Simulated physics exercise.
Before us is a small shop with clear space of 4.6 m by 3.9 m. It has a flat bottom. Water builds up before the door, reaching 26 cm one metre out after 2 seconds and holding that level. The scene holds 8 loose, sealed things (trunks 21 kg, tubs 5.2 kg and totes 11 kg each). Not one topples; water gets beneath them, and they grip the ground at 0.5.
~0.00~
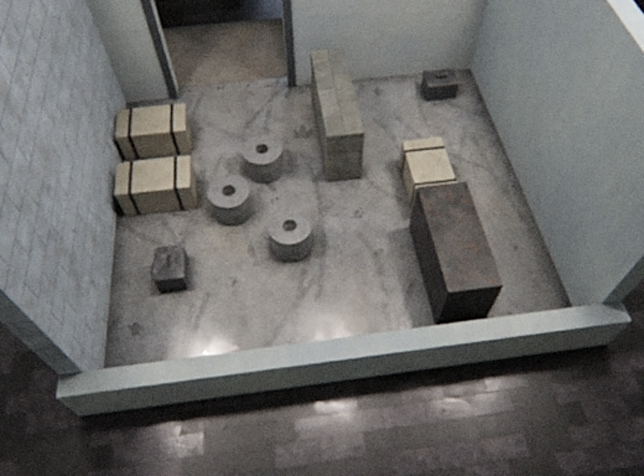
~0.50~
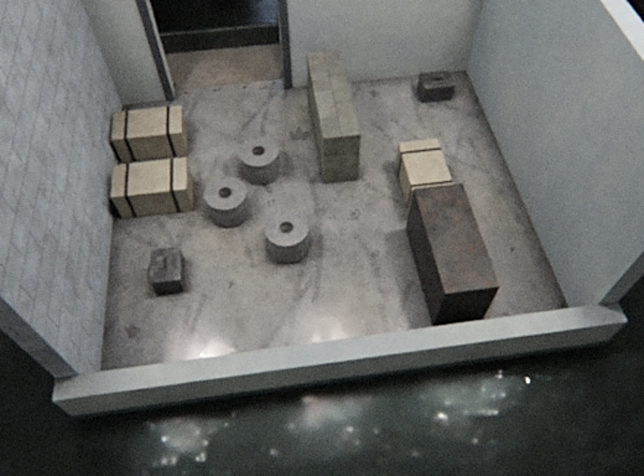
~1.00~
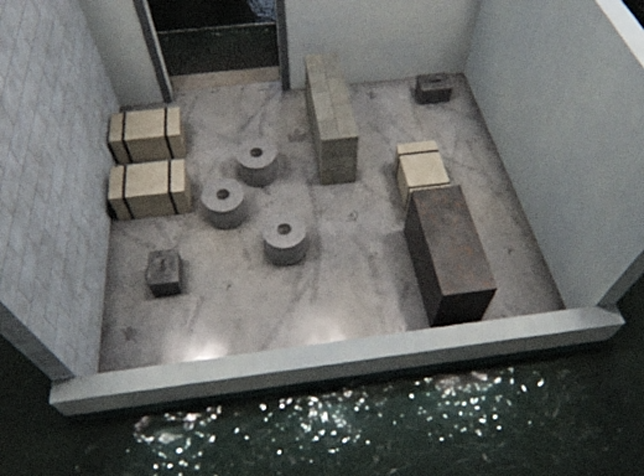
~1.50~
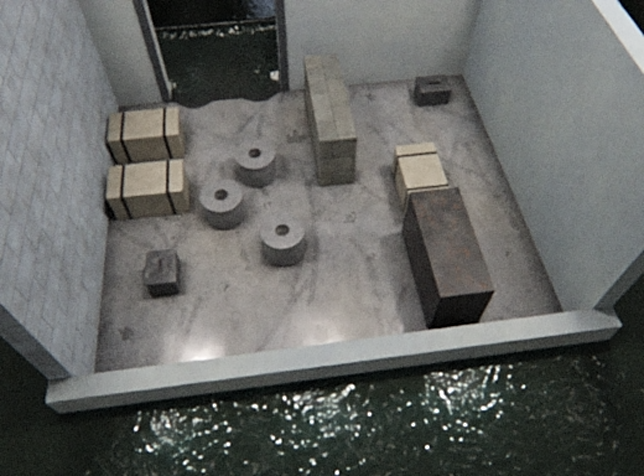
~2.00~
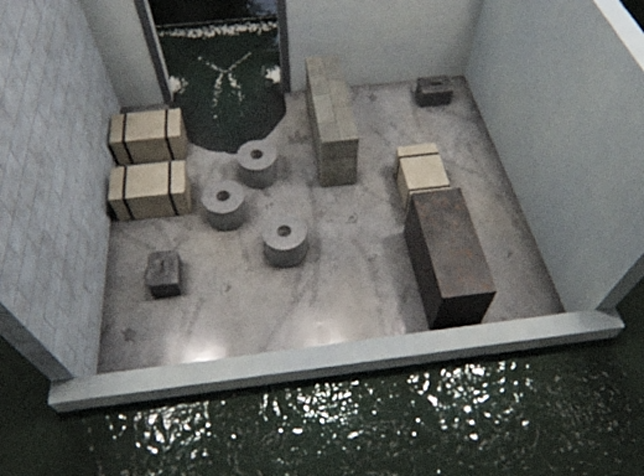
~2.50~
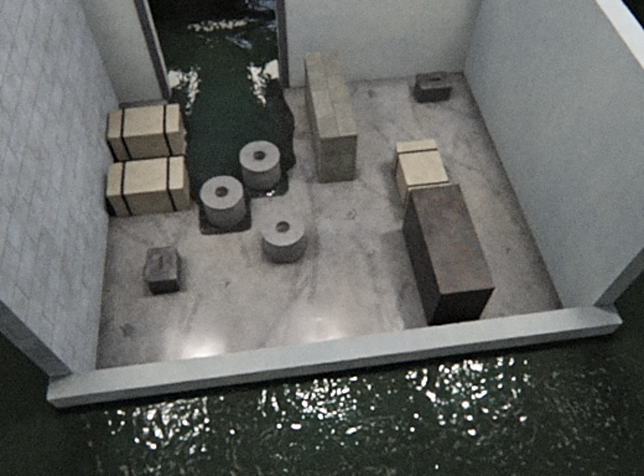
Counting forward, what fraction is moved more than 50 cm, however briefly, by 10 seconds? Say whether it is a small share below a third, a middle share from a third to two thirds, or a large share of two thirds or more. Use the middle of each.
A large share, two thirds or more.
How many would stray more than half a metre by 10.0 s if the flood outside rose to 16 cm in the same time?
Result: 6.
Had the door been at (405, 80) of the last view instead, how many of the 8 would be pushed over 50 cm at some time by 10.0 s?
The count would be 8.
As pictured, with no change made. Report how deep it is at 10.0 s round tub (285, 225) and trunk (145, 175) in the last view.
Some 14 cm at the first, some 21 cm at the second.
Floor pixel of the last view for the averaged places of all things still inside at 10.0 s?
Centre of the remaining things: Roughly (341, 217).
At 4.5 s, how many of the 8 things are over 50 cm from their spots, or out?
By my tally, 5.
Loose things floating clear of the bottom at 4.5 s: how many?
At that time the total is 4.
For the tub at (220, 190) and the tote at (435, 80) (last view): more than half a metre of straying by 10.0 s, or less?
The first is beyond the limit and the second is within the limit.
After 3.5 s 2 of 8 are over 50 cm from their spots; 1 afloat.
After 4.5 s 5 of 8 are over 50 cm from their spots; 4 afloat.
After 7.0 s 6 of 8 are over 50 cm from their spots; 6 afloat.
After 10.0 s 6 of 8 are over 50 cm from their spots, and 6 have been at some point; 8 afloat.
